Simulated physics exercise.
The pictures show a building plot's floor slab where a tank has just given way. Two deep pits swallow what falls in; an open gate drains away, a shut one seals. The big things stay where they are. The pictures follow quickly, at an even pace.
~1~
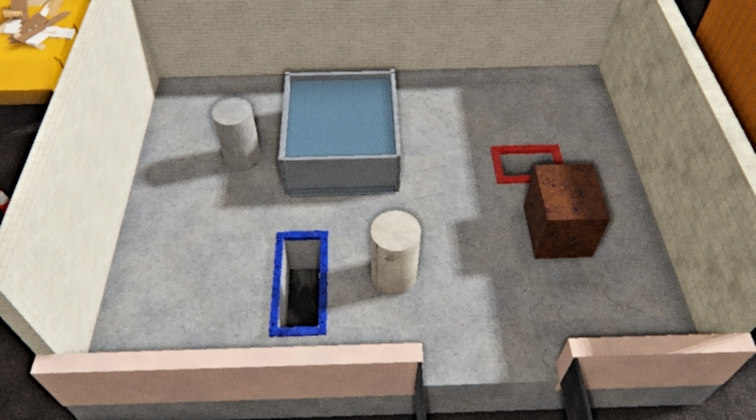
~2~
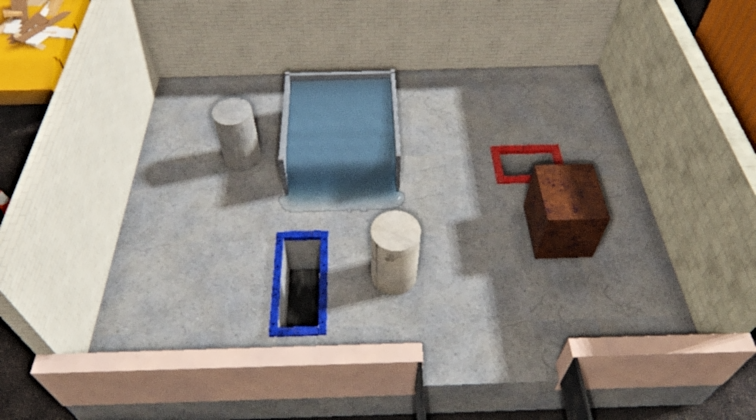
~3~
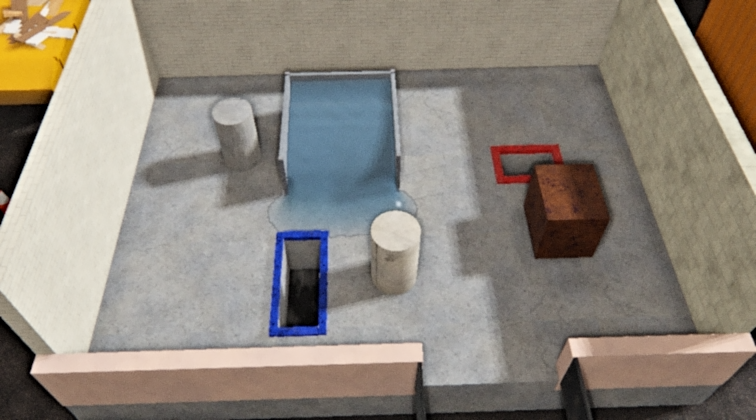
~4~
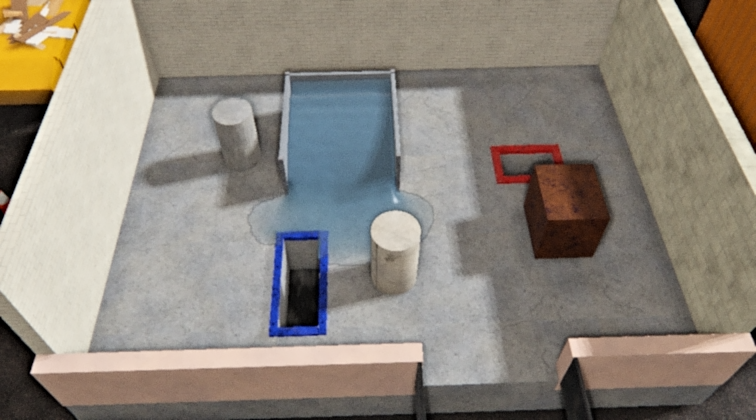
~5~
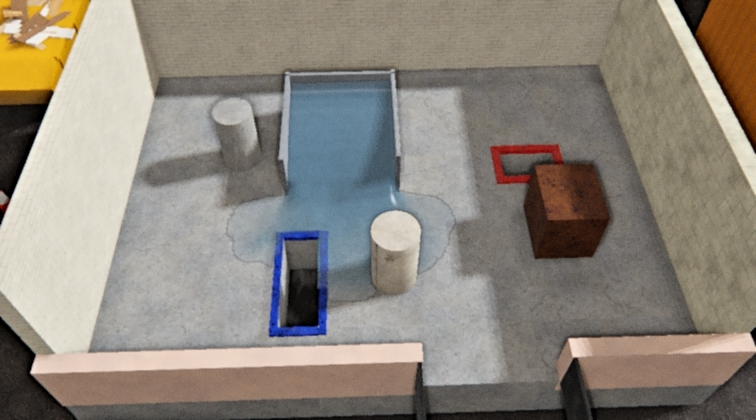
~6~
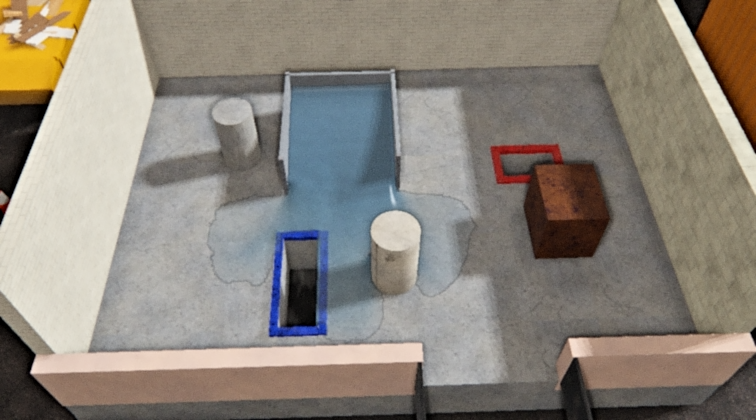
On a walled concrete floor slab, an open tank of still blue water stands between two pale cylinders, with a rusty brown block at right. The tank's front gives way and water pours out toward the viewer, fanning across the slab, around the blue-edged pit and the nearer cylinder.
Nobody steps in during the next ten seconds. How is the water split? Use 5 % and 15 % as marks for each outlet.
The gate takes between 5 and 15 %; the blue pit takes above 15 %; the red pit takes not even 5 %.
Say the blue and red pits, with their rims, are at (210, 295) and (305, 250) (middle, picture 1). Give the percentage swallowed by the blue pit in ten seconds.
Parts in a hundred: Blue 6.
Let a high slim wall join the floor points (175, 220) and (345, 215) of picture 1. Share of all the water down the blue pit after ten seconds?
Parts in a hundred: Blue 12.
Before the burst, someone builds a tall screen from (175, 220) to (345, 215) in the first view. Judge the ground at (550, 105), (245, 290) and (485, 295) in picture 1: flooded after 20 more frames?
One after the other: Free of water, clear, under water.
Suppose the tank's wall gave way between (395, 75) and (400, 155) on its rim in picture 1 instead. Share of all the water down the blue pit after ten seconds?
In per cent: Blue 0.
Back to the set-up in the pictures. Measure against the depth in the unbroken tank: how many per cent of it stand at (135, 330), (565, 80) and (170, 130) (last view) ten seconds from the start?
Roughly 8, 6 and 6 per cent, in turn.
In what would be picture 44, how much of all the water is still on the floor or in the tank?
Some 68 per cent.
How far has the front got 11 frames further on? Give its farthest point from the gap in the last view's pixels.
Close to (646, 360).
A moment on, water covers 25 % of the floor; the gate 0 %, the blue pit 10 %, the red pit 0 %.
Next, water covers 40 % of the floor; the gate 1 %, the blue pit 19 %, the red pit 0 %.
Then, water covers 45 % of the floor; the gate 3 %, the blue pit 25 %, the red pit 0 %.
Later, water covers 70 % of the floor; the gate 4 %, the blue pit 28 %, the red pit 0 %.
In the end, water covers 95 % of the floor; the gate 7 %, the blue pit 28 %, the red pit 1 %.
